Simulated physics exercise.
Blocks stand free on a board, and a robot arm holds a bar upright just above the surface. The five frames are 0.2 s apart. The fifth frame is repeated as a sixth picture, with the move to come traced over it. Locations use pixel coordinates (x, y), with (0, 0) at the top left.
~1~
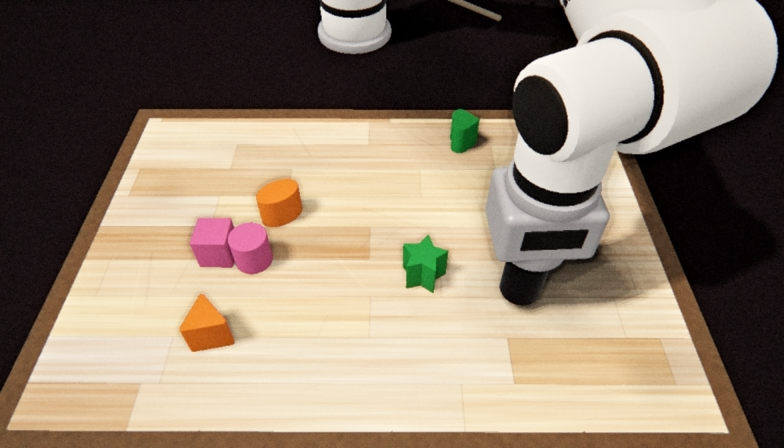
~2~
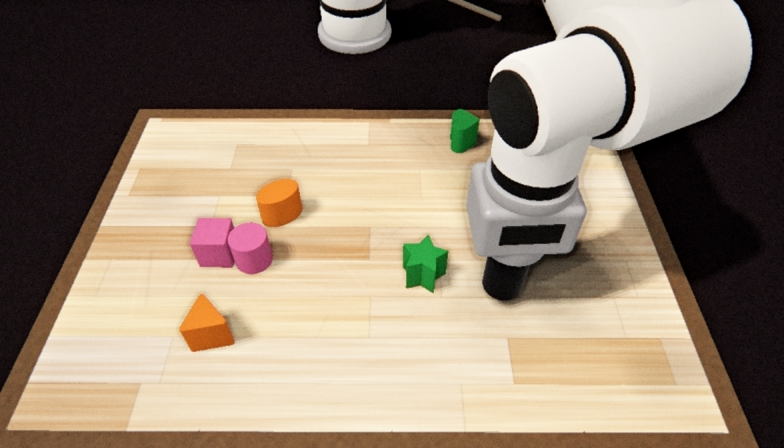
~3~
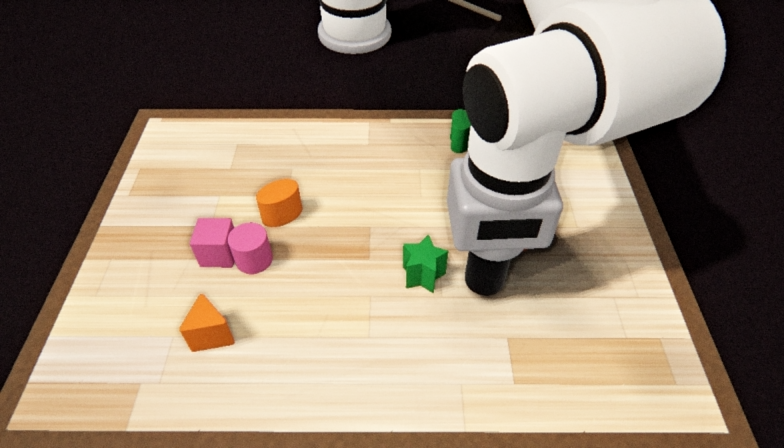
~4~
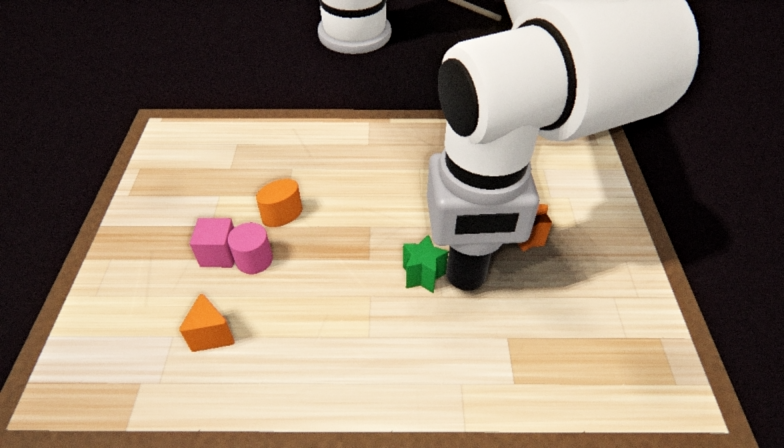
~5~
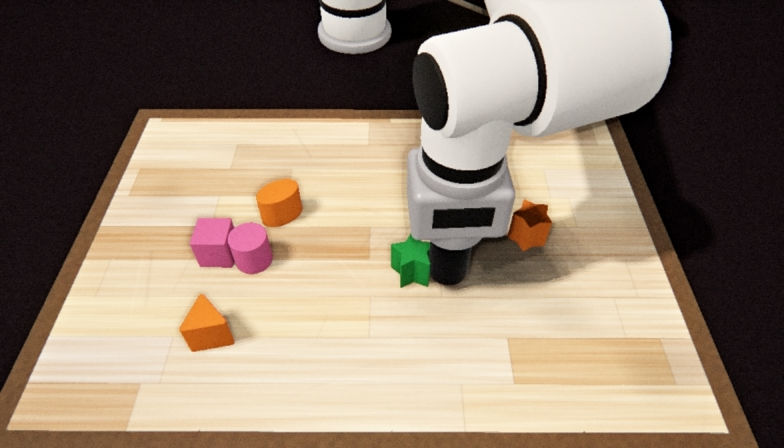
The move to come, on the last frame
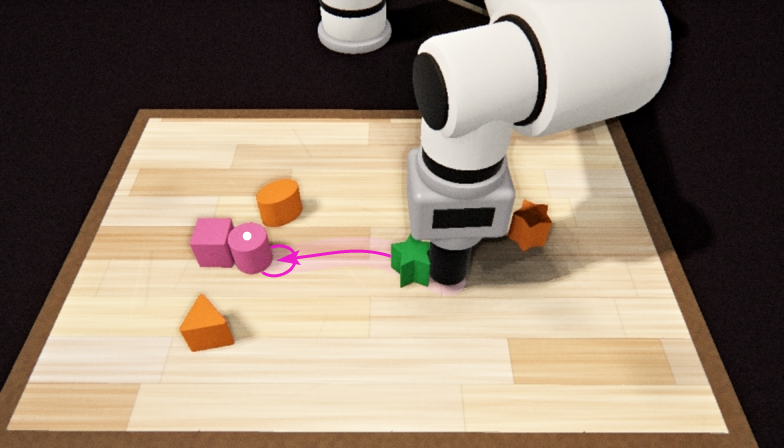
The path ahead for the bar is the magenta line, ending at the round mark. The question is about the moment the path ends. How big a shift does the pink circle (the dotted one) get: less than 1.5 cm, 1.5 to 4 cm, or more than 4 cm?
Range: 1.5 to 4 cm.
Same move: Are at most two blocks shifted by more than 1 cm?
I'd say no.
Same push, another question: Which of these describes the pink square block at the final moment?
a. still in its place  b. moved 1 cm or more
Choice b: Moved 1 cm or more.
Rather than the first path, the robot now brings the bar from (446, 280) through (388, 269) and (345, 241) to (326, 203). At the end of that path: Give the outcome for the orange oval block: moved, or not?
That one stays where it is.
The drawn path runs from (446, 280) via (393, 257) and (335, 253), ending at (277, 261); the dot is on the pink circle.
The first path, step by step. One third of the way, bar at (391, 247); green star-shaped block at (358, 227).
Two thirds of the way, bar at (332, 243); green star-shaped block at (299, 221).
At the end, bar at (274, 251); pink square block at (183, 232), turned 35° clockwise; pink circle at (218, 241); orange oval block not moved; green star-shaped block at (251, 218), turned 30° clockwise.
